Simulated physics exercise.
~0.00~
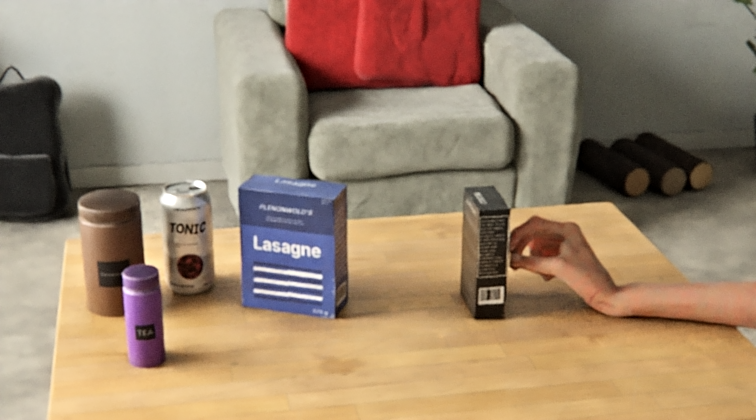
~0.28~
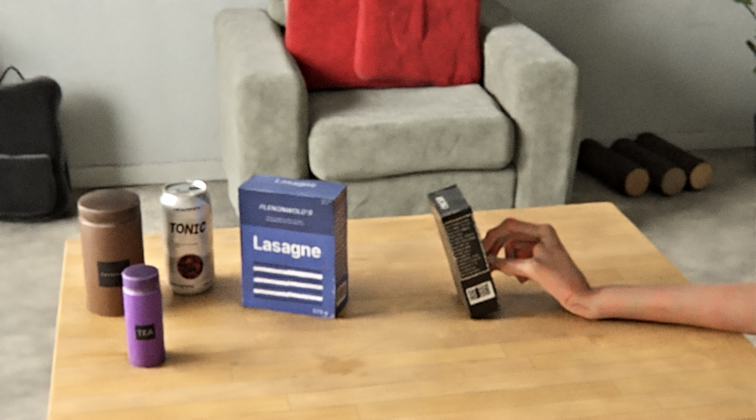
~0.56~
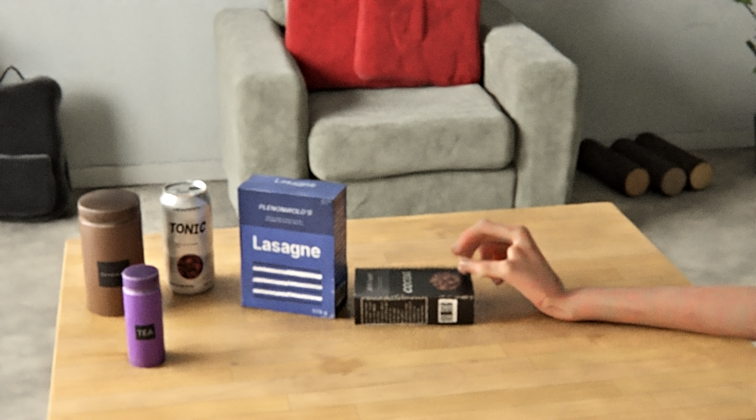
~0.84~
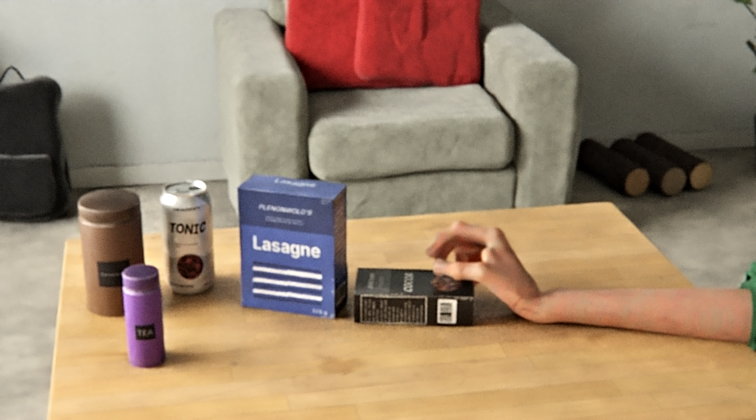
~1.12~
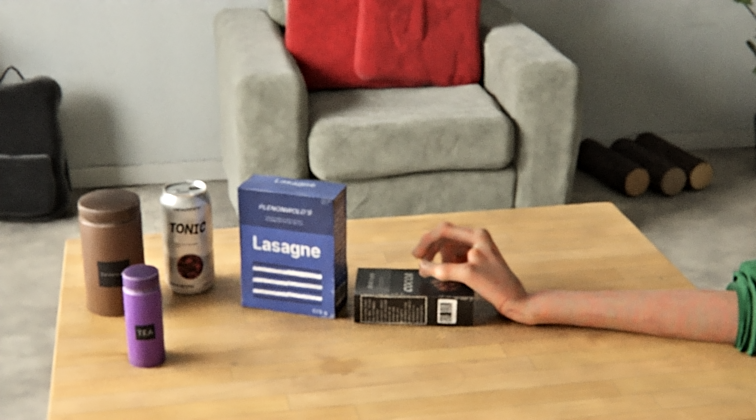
The video shows a hand pushing an upright black packet leftward on a wooden table until it tips over and lies on its side beside a blue lasagne box, while the box, a brown jar, a white can and a purple shaker stay standing.
